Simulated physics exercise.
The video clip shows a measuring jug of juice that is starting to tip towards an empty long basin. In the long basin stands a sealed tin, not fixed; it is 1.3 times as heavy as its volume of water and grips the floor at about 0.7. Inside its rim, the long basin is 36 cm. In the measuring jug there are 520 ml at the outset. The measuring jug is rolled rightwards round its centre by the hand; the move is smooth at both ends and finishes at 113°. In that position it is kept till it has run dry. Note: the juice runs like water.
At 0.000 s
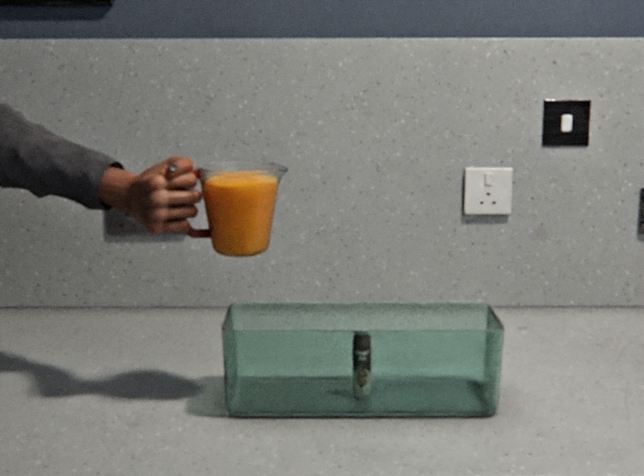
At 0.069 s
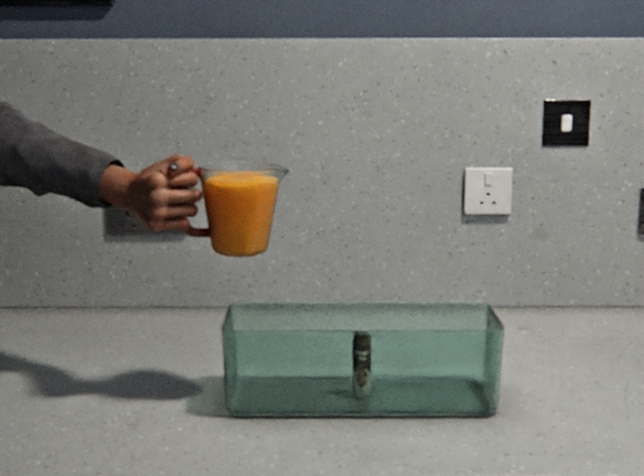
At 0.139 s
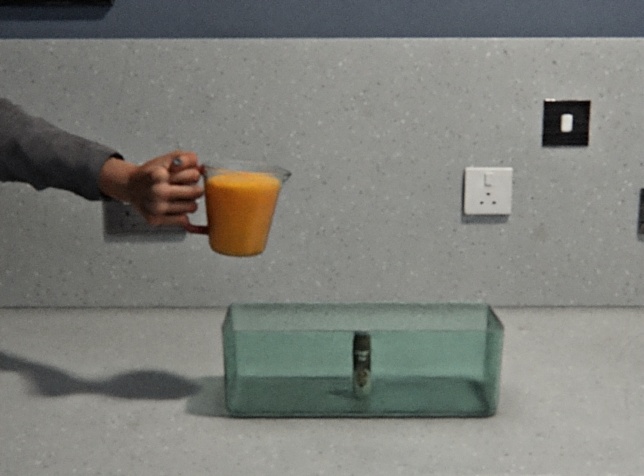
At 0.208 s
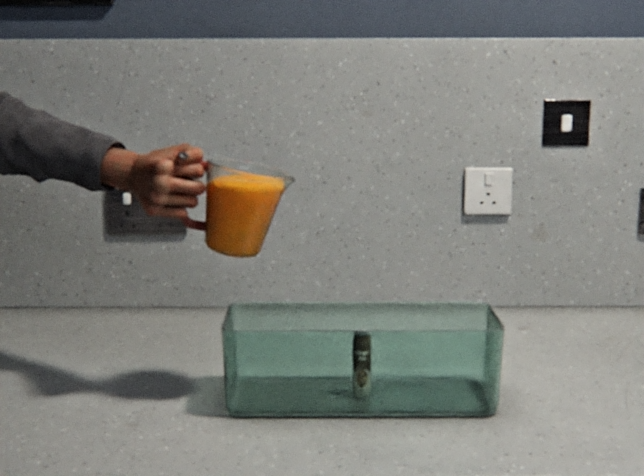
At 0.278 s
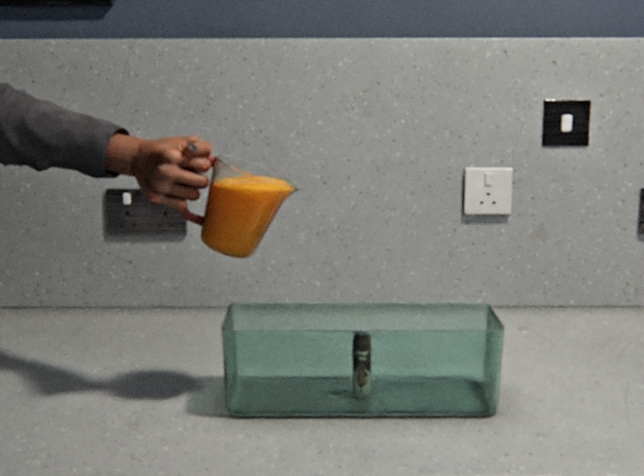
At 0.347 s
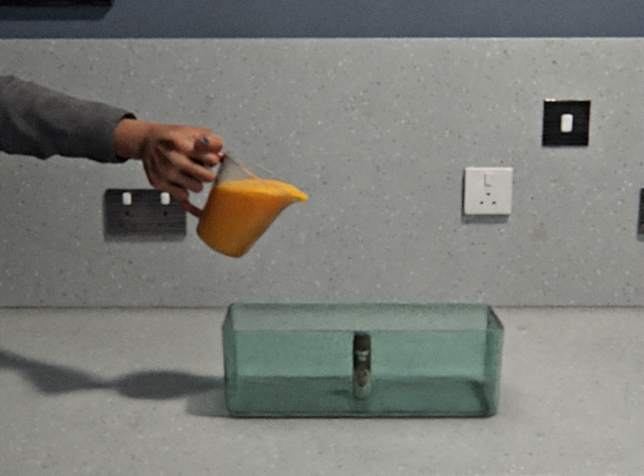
A hand holds a measuring jug of orange juice above and to the left of a long, clear basin with a small tin inside, then rolls the jug steadily rightwards until the juice reaches its lip.
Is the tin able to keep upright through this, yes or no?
No, it topples.
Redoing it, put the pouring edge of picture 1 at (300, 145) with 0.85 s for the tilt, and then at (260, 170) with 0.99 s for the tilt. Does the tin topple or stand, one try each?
Trial 1 - tin tips; trial 2 - tin stays standing.
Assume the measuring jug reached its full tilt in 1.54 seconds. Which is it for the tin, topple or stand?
Then it tips over.
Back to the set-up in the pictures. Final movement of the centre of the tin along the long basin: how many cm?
About 8.0 cm.
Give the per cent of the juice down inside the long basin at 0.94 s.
About 86 %.
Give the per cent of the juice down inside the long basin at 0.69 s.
24 %, roughly.
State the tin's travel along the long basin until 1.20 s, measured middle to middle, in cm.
Roughly 8 cm.
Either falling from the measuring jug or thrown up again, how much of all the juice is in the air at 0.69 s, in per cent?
Some 26 % is the figure.
Then, 0.69 s in, the tilt is 89° and 49 per cent is still to pour; the tin stands where it began.
Then, 0.94 s in, the tilt is 112° and 4 per cent is still to pour; the tin lies on its side.
Then, 1.20 s in, the tilt is 113° and 0 per cent is still to pour; the tin lies on its side.
Then, 1.49 s in, the tilt is 113° and 0 per cent is still to pour; the tin lies on its side.
Finally, the tin lies on its side.
